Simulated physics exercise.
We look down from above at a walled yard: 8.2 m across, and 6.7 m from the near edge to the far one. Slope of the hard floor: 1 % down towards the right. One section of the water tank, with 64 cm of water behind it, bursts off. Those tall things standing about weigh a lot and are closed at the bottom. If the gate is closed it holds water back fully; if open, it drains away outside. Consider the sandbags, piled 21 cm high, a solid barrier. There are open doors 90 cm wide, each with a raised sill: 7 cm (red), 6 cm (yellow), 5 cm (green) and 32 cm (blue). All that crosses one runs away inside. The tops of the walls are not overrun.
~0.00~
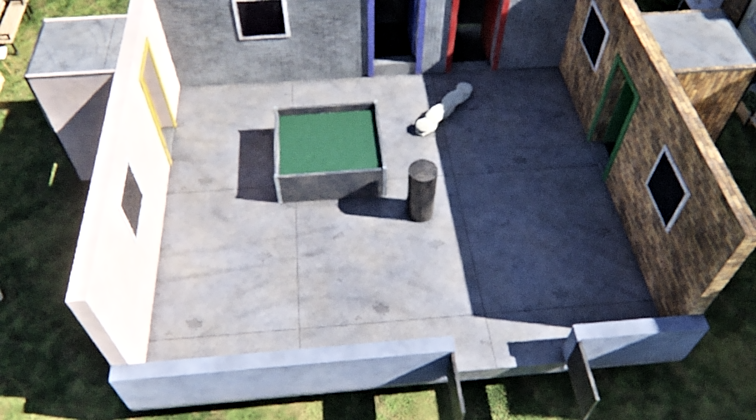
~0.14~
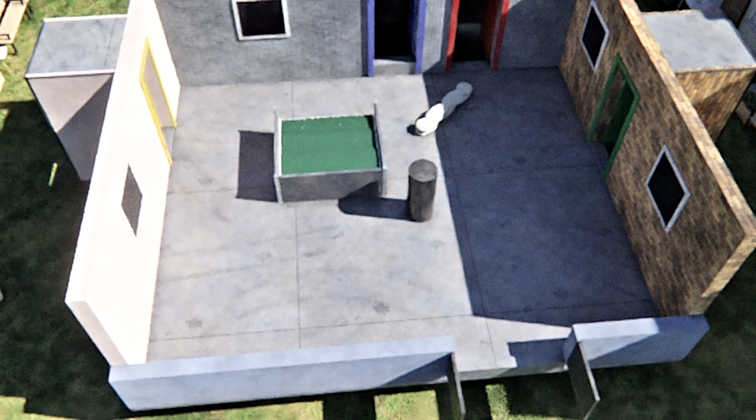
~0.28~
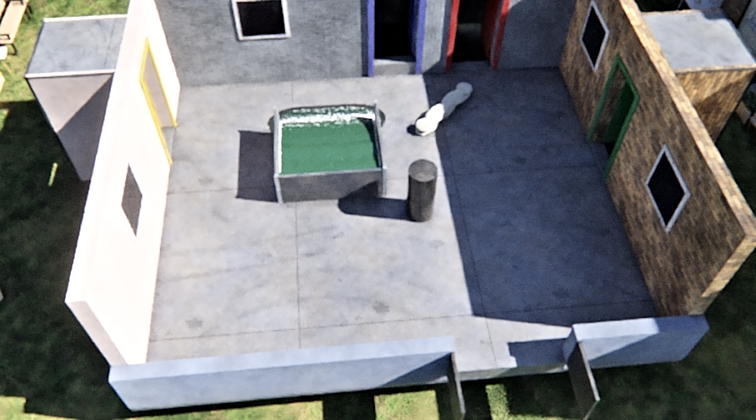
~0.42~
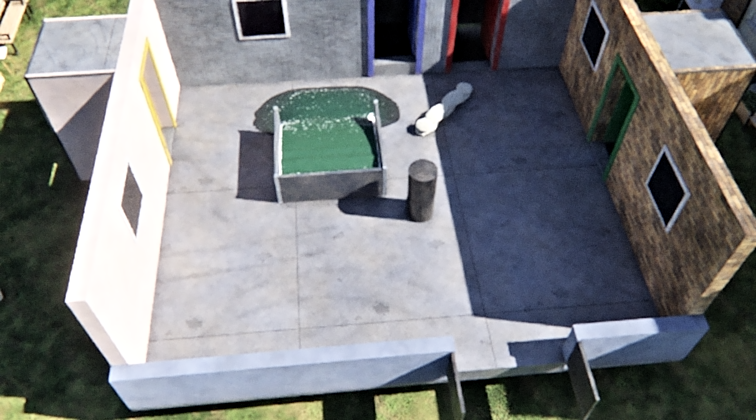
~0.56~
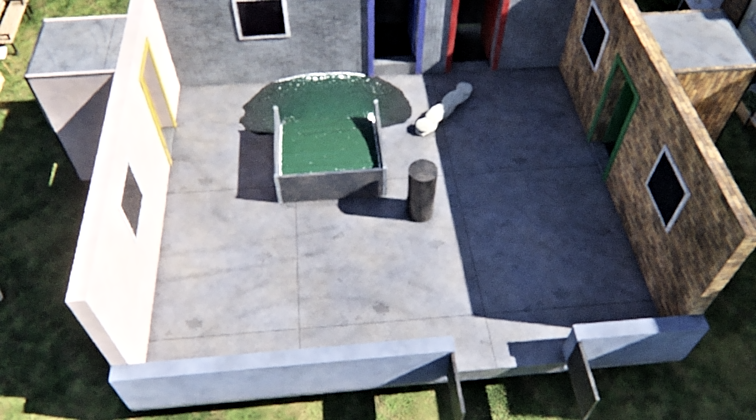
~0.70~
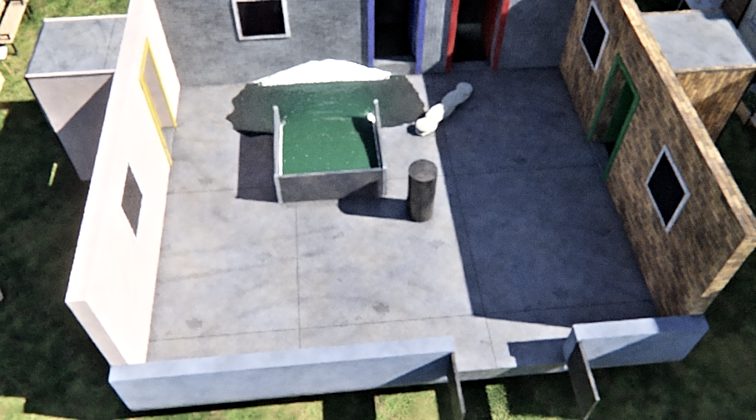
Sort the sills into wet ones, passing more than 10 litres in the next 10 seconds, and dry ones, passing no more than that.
Red door: Wet; yellow door: Wet; green door: Dry; blue door: Dry.
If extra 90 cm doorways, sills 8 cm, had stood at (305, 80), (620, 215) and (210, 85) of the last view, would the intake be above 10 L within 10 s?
Result in order - more than that, not enough, more than that.
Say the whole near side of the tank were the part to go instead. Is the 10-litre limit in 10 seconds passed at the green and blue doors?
Green: Within the limit; blue: Within the limit.
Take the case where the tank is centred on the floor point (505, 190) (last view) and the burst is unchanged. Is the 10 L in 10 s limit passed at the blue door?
With that change, the limit at the blue door is not exceeded.
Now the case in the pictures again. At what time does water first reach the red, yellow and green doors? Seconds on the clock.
The front reaches red at 1.4 s, yellow at 2.0 s, green at 3.4 s.
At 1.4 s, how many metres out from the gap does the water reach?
About 3.4 m.
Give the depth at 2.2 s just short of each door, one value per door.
You'd get red at 9 cm, yellow at 6 cm, green at 0 cm, and blue at 21 cm.
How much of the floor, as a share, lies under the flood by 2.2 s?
Roughly 20 % of the floor.
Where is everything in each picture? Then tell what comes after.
The first frame shows still water, 64 cm deep, in the water tank at (329, 141).
In the second frame, the front is at a hidden place, 1.0 m from the gap on the water tank's far side; 0.5 m2 of floor is under water; 64 cm left at the back of the water tank.
In the third frame, the front is at a hidden place, 1.1 m from the gap on the water tank's far side; 1.3 m2 of floor is under water; 64 cm left at the back of the water tank.
In the fourth frame, the front is at (266, 107), 1.5 m from the gap on the water tank's far side; 3.0 m2 of floor is under water; 59 cm left at the back of the water tank.
In the fifth frame, the front is at (277, 83), 1.9 m from the gap on the water tank's far side; 4.2 m2 of floor is under water; 54 cm left at the back of the water tank.
In the sixth frame, the front is at (398, 76), 2.2 m from the gap on the water tank's far side; 4.8 m2 of floor is under water; 54 cm left at the back of the water tank.
After 1.4 s water covers 10 % of the floor and is deepest (44 cm) near (326, 84); red door 2 cm at the sill, 0 L in, yellow door not reached, green door not reached, blue door 24 cm at the sill, 0 L in.
After 2.2 s water covers 20 % of the floor and is deepest (34 cm) near (188, 91); red door 9 cm at the sill, 0 L in, yellow door 6 cm at the sill, 0 L in, green door not reached, blue door 21 cm at the sill, 0 L in.
After 3.5 s water covers 30 % of the floor and is deepest (24 cm) near (443, 77); red door 14 cm at the sill, 35 L in, yellow door 12 cm at the sill, 18 L in, green door 3 cm at the sill, 0 L in, blue door 11 cm at the sill, 0 L in.
After 6.0 s water covers 70 % of the floor and is deepest (12 cm) near (557, 71); red door 8 cm at the sill, 64 L in, yellow door 6 cm at the sill, 37 L in, green door 4 cm at the sill, 0 L in, blue door 10 cm at the sill, 0 L in.
After 10.0 s water covers 90 % of the floor and is deepest (8 cm) near (564, 348); red door 4 cm at the sill, 66 L in, yellow door 2 cm at the sill, 38 L in, green door 3 cm at the sill, 0 L in, blue door 6 cm at the sill, 0 L in.
